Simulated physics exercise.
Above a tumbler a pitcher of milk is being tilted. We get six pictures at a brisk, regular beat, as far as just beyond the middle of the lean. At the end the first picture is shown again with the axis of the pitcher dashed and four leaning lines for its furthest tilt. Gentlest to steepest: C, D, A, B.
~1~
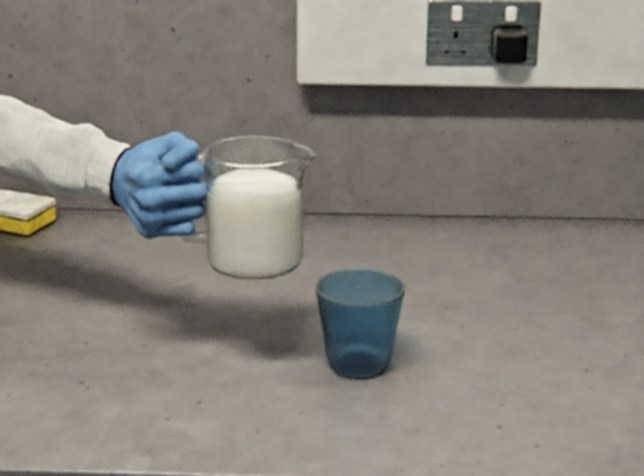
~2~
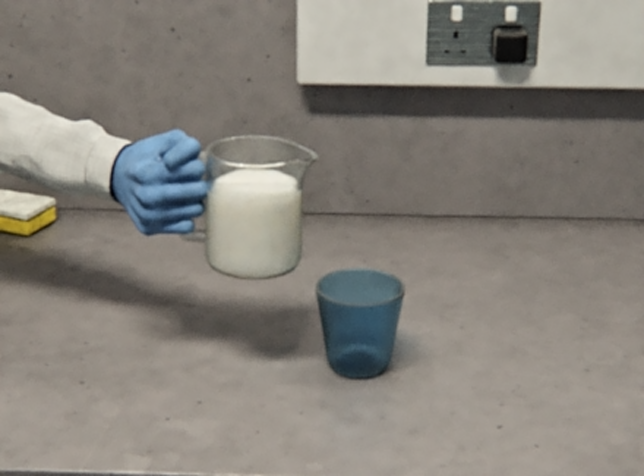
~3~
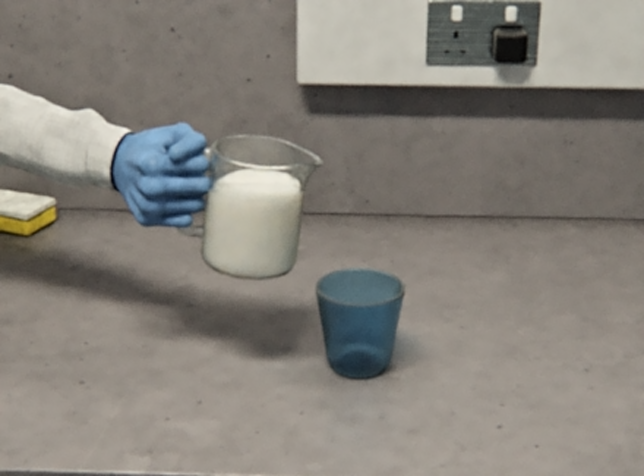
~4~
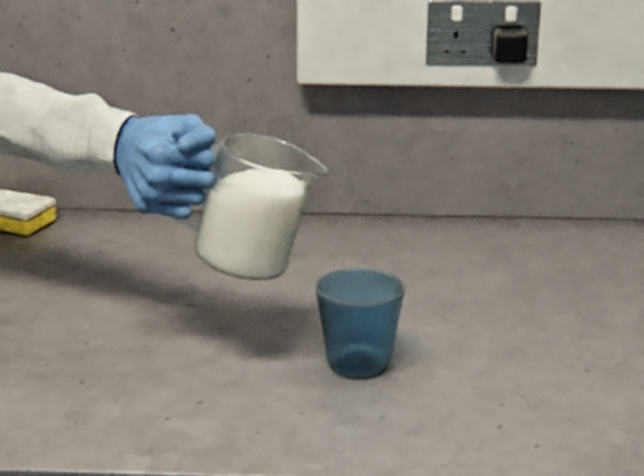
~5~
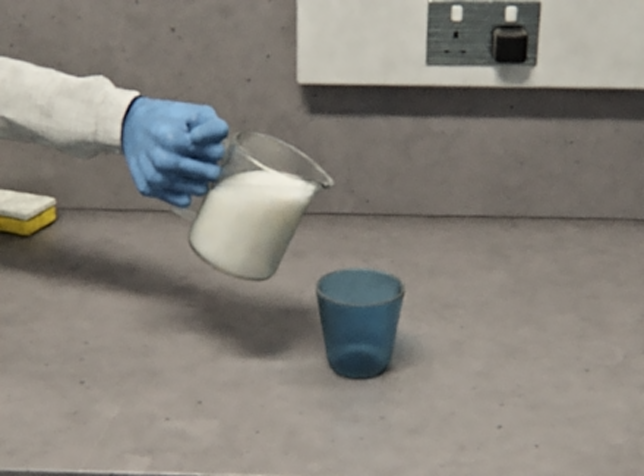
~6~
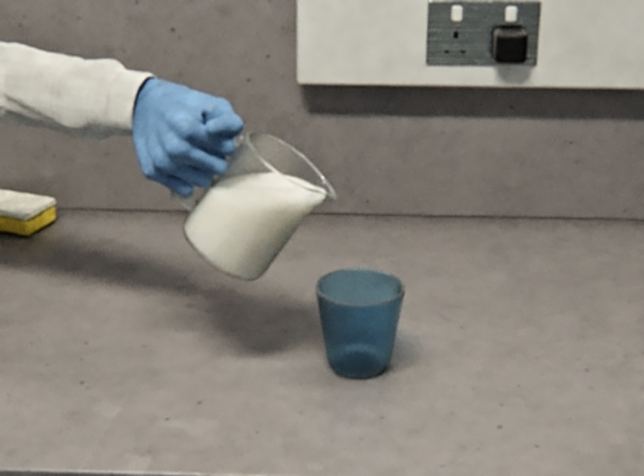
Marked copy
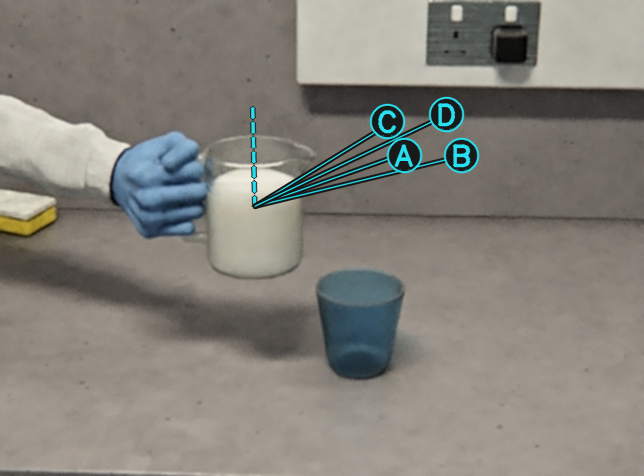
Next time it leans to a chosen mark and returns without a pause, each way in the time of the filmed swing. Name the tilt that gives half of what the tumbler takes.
Best: D.
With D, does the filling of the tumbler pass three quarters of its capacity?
No, less.
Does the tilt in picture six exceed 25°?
Yes, it does.
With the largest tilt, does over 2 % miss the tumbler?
Yes.
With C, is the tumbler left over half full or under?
Under.
In cyan, A at (387, 159); B at (445, 160); C at (374, 133); D at (431, 122).
Choosing A, the tumbler ends with about 62 % of what it can hold; 3 % of the milk is spilt.
Choosing B, the tumbler ends with about 67 % of what it can hold; 11 % of the milk is spilt.
Choosing C, the tumbler ends with about 33 % of what it can hold.
Choosing D, the tumbler ends with about 47 % of what it can hold.
